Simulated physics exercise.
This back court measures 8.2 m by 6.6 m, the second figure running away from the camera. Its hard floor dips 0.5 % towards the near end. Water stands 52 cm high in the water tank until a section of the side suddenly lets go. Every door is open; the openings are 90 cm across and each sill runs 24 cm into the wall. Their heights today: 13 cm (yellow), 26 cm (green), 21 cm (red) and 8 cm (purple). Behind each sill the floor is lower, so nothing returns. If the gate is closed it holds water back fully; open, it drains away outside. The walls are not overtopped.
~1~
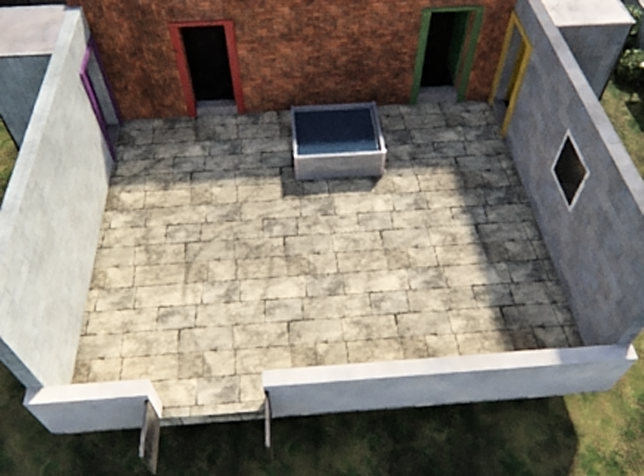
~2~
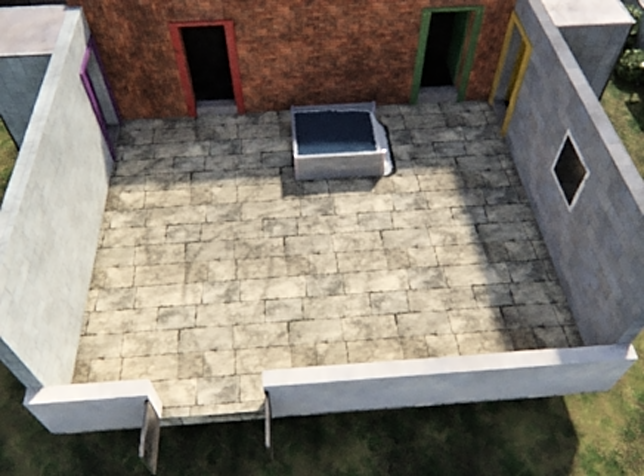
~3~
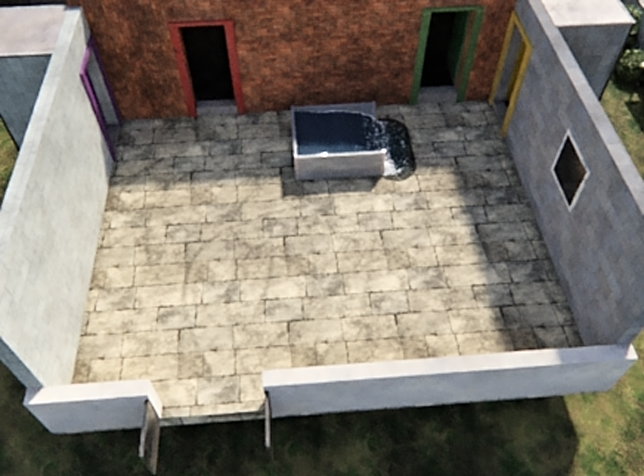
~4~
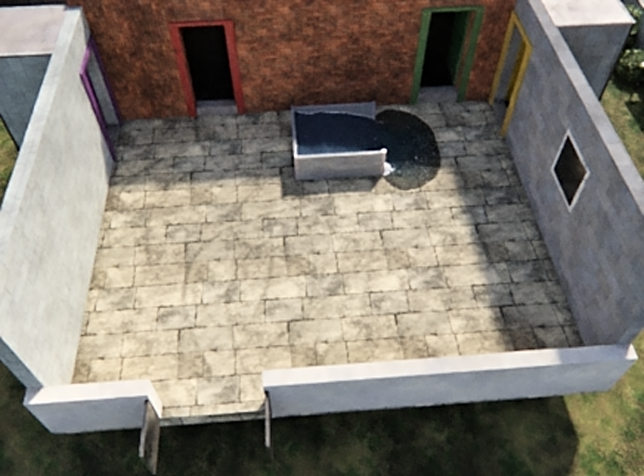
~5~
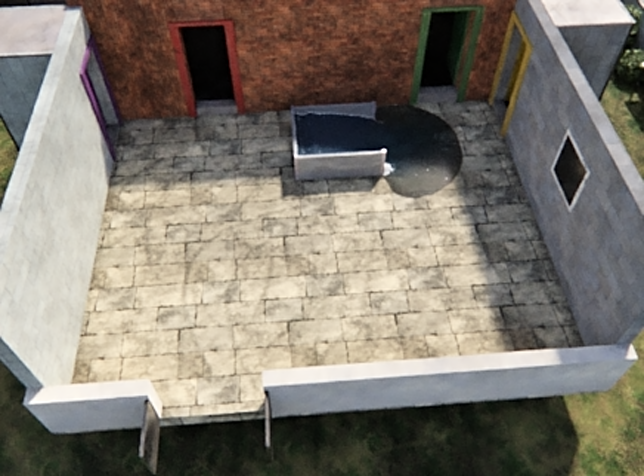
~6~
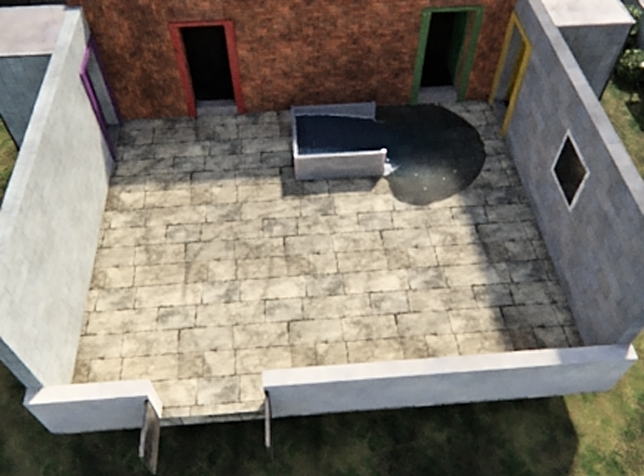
In this clip, a rectangular tank of still, dark water sits in a paved walled court with coloured doorways, then water pours from its right side and spreads rightward and nearer across the paving in a widening rounded pool.
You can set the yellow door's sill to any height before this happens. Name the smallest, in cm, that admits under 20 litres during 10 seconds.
Some 21 cm above the ground.
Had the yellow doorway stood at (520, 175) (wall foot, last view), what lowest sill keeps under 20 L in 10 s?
About 14.5 cm.
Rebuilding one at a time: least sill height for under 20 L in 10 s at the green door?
Roughly 9.0 cm at green.
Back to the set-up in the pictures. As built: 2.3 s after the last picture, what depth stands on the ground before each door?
In cm: Yellow 21, green 13, red 0, purple 0.
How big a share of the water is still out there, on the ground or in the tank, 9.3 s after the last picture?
Some 92 per cent remains.
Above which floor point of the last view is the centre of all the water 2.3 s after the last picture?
Near (445, 161).
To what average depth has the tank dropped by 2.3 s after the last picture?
Roughly 10 cm on average.
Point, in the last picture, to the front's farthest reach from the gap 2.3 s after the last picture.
Near (581, 350).
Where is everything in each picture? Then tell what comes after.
In the first frame, still water, 52 cm deep, in the water tank at (337, 132); the yellow door at (508, 81) is dry.
In the second frame, water pours out at (376, 141) and has run 0.2 m, to (391, 171); about 10 cm deep outside, 52 cm at the back.
In the third frame, water pours out at (376, 143) and has run 0.7 m, to (412, 170); about 9 cm deep outside, 52 cm at the back.
In the fourth frame, the gap is at (376, 144), the front 1.2 m out at (436, 162); the back of the water tank holds 51 cm.
In the fifth frame, the gap is at (376, 144), the front 1.7 m out at (458, 157); the back of the water tank holds 45 cm.
In the sixth frame, the gap is at (376, 144), the front 2.2 m out at (481, 155); the back of the water tank holds 44 cm; 0.7 m in a straight line remain to the yellow door at (508, 81).
Then, 0.7 s after the last picture water covers 15 % of the floor, deepest (26 cm) near (505, 148); 21 cm at the yellow door, 2 litres in over its 13 cm sill.
Then, 2.3 s after the last picture water covers 20 % of the floor; 21 cm at the yellow door, 74 litres in over its 13 cm sill.
Then, 9.3 s after the last picture water covers 60 % of the floor, deepest (6 cm) near (510, 376); 3 cm at the yellow door, 89 litres in over its 13 cm sill.
At the yellow door as built, the water peaked near 27 cm, 1.5 s after the last picture.
Run again over the same 10 s with other heights there, 44 litres in over 17 cm, 12 litres over 22.5 cm. The limit of 20 litres is kept from about 21 cm up.
